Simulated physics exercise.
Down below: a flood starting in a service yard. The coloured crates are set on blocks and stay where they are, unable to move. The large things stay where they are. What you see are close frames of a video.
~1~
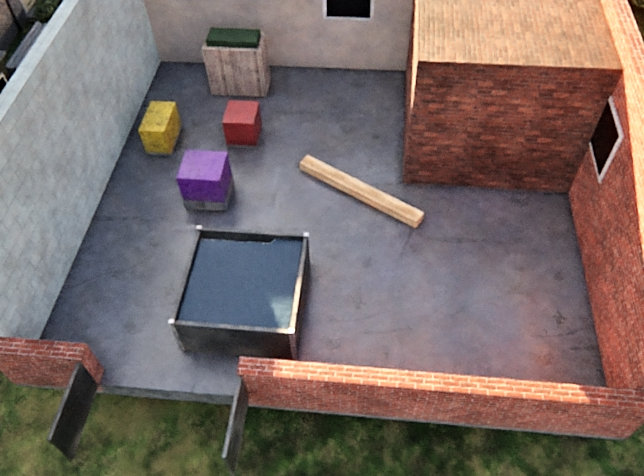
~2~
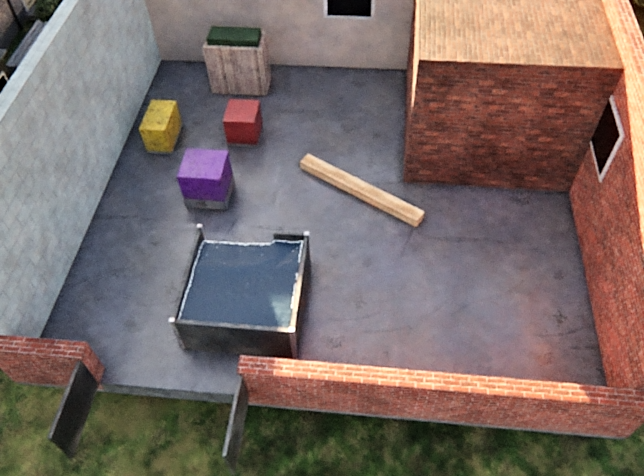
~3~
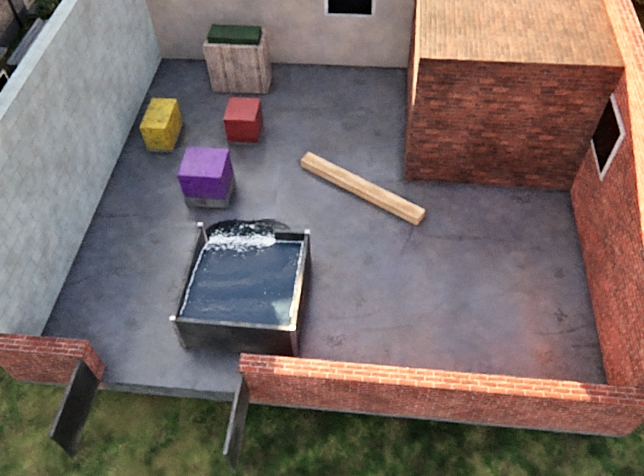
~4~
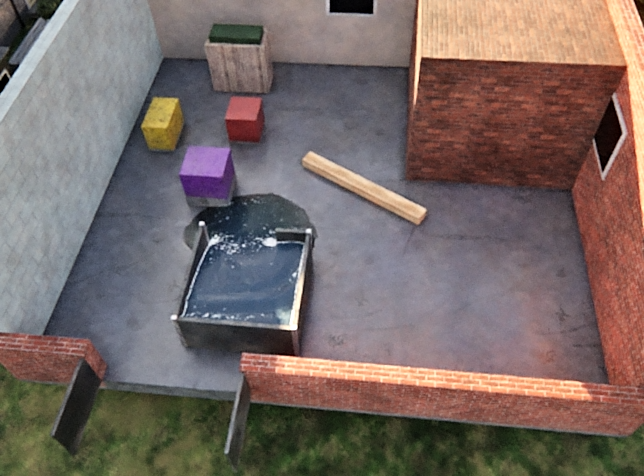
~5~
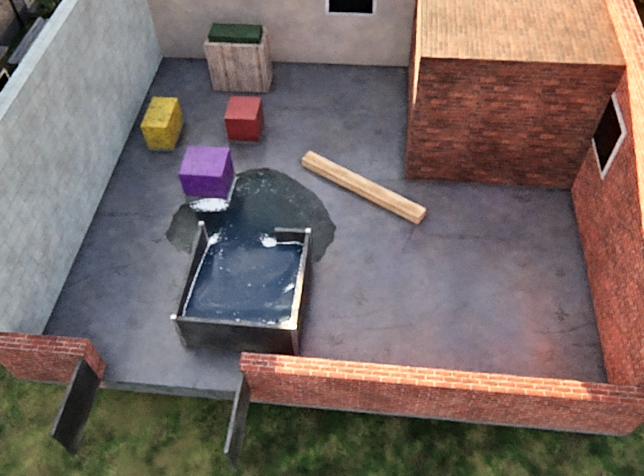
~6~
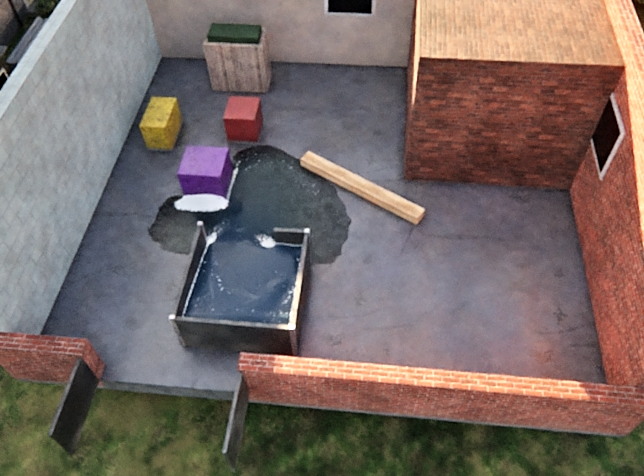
A walled service yard with a grey concrete floor is seen from high above, the view holding almost still. An open dark tank of water stands near the front, with purple, red and yellow blocks and a green-topped crate behind it, a wooden beam to the right and a brick structure at upper right. Water pours out through the tank's far side and spreads backward and sideways in a dark sheet, foaming against the purple block and reaching the beam.
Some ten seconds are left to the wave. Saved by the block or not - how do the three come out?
The yellow crate will be hit by the water; the red crate will be hit by the water; the purple crate will be hit by the water.
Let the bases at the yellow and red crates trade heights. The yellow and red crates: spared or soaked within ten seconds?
Yellow: Is reached; red: Is reached.
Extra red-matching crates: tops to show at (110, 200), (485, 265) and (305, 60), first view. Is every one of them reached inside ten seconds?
So, the first one gets caught, the next one stays clear of it, and the final one gets caught.
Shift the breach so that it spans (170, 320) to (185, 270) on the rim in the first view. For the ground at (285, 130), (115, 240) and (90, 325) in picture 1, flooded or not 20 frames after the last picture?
Spot one: Spared by the leak. Spot two: Reached by the flood. Spot three: Reached by the flood.
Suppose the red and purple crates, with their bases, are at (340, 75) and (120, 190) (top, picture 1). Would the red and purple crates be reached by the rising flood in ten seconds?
Looking at both, the red crate gets submerged, and the purple crate is left untouched.
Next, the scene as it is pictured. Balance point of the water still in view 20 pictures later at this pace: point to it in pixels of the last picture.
Around pixel (252, 187).
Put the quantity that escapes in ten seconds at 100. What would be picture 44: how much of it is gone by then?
Approximately 20 %.
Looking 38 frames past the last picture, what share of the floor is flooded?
Some 65 per cent.
A moment on, water covers 20 % of the floor; the yellow crate water round its plinth, the red crate water round its plinth, the purple crate water round its plinth.
Next, water covers 35 % of the floor; the yellow crate water round its plinth, the red crate water round its plinth, the purple crate water round its plinth.
Then, water covers 55 % of the floor; the yellow crate water round its plinth, the red crate water round its plinth, the purple crate water round its plinth.
Later, water covers 65 % of the floor; the yellow crate water round its plinth, the red crate water round its plinth, the purple crate water round its plinth.
In the end, water covers 80 % of the floor; the yellow crate was topped, the red crate was topped, the purple crate was topped.
